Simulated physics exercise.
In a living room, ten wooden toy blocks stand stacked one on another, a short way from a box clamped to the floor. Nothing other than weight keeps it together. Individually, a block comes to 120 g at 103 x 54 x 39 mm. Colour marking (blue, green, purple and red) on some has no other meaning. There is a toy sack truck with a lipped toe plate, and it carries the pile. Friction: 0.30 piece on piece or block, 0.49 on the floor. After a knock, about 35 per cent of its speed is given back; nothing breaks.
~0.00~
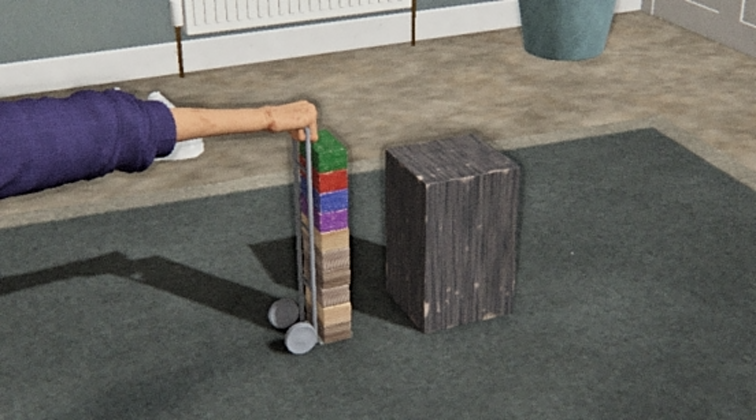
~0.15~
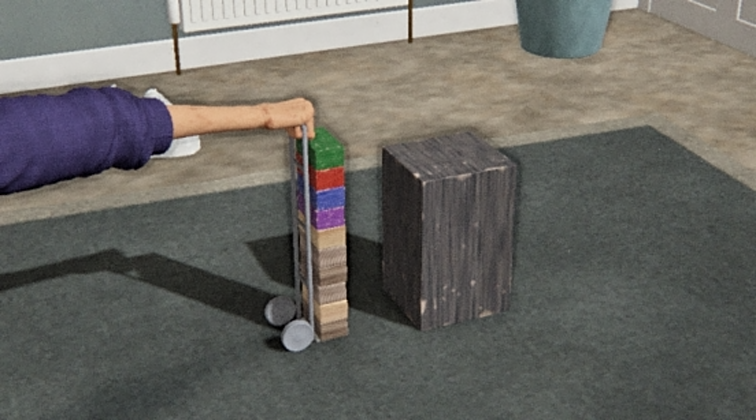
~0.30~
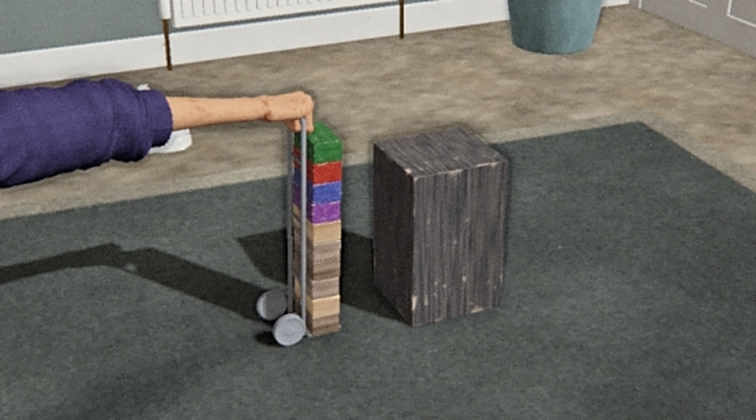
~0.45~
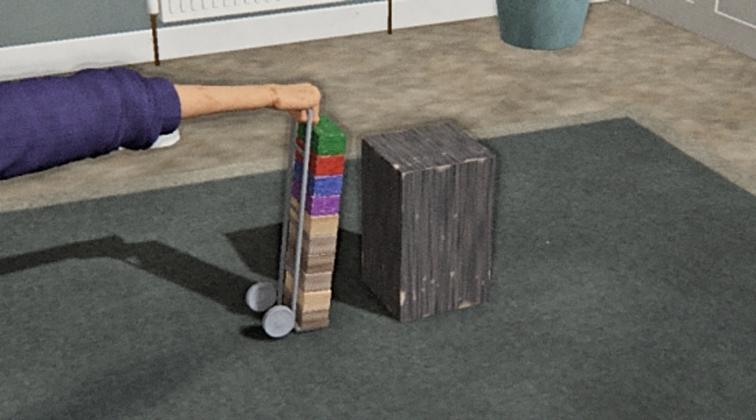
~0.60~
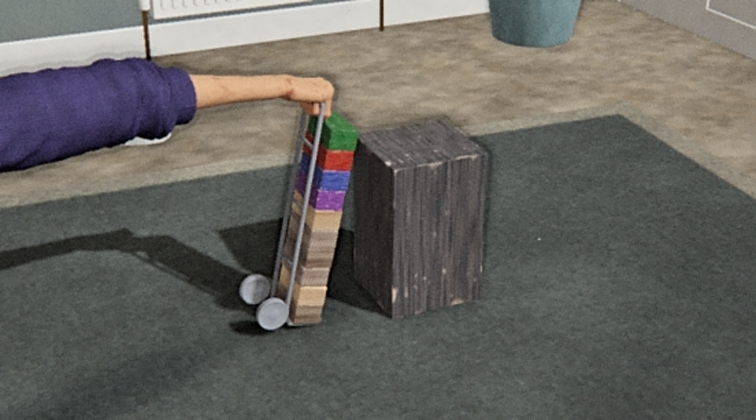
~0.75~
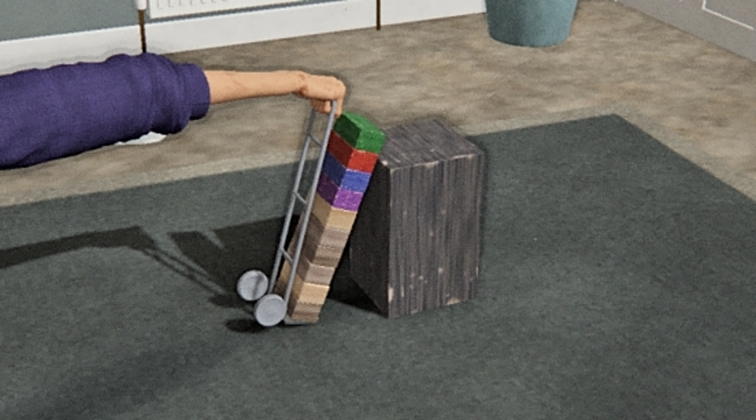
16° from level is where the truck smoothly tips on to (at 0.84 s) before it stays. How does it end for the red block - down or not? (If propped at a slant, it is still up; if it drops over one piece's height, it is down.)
My guess: Still up.
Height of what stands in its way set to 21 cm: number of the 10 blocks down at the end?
The count would be 3.
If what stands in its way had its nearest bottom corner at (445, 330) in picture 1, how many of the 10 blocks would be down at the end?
7.
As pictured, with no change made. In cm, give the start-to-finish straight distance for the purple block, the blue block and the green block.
So purple shifts 14 cm, blue shifts 14 cm and green shifts 24 cm.
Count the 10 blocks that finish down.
Exactly 1 of them.
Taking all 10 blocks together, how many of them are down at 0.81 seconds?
The tally at that time stands at 0.
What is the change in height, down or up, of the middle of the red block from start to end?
Its middle finishes around 1 cm lower.
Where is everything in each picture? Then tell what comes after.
In the first frame (we follow the side turned to the camera; the camera pans a little), truck frame (309, 175) 0° forward; red block (334, 182); purple block (334, 222); blue block (334, 202); no piece has moved.
The second frame shows truck frame (306, 172) 0° forward; red block (330, 179).
The third frame shows truck frame (303, 166) 2° forward; red block (328, 173) displaced 12 mm; green block (318, 132) displaced 13 mm; 7 stirred so far.
The fourth frame shows truck frame (306, 157) 6° forward; red block (330, 166) tipped 7°; green block (323, 125) tipped 7°; 10 stirred so far.
The fifth frame shows truck frame (315, 150) 12° forward; red block (339, 161) tipped 12°; green block (335, 120) tipped 12°; 10 stirred so far.
The sixth frame shows truck frame (323, 148) 15° forward; red block (363, 162) tipped 22°, 13 mm lower; green block (363, 122) tipped 22°, 16 mm lower; blue block (356, 181) tipped 22°; 10 stirred so far.
Around 0.81 s, none of the 10 blocks down, 10 disturbed; red block tipped 26°, 13 mm lower; green block tipped 27°, 28 mm lower.
Finally (1.9 s), 1 of the 10 blocks down; red block tipped 28°, 13 mm lower; purple block tipped 28°, 20 mm lower; blue block tipped 28°, 15 mm lower. Seen by the last camera, middles, red block near (358, 151), purple block near (354, 193).
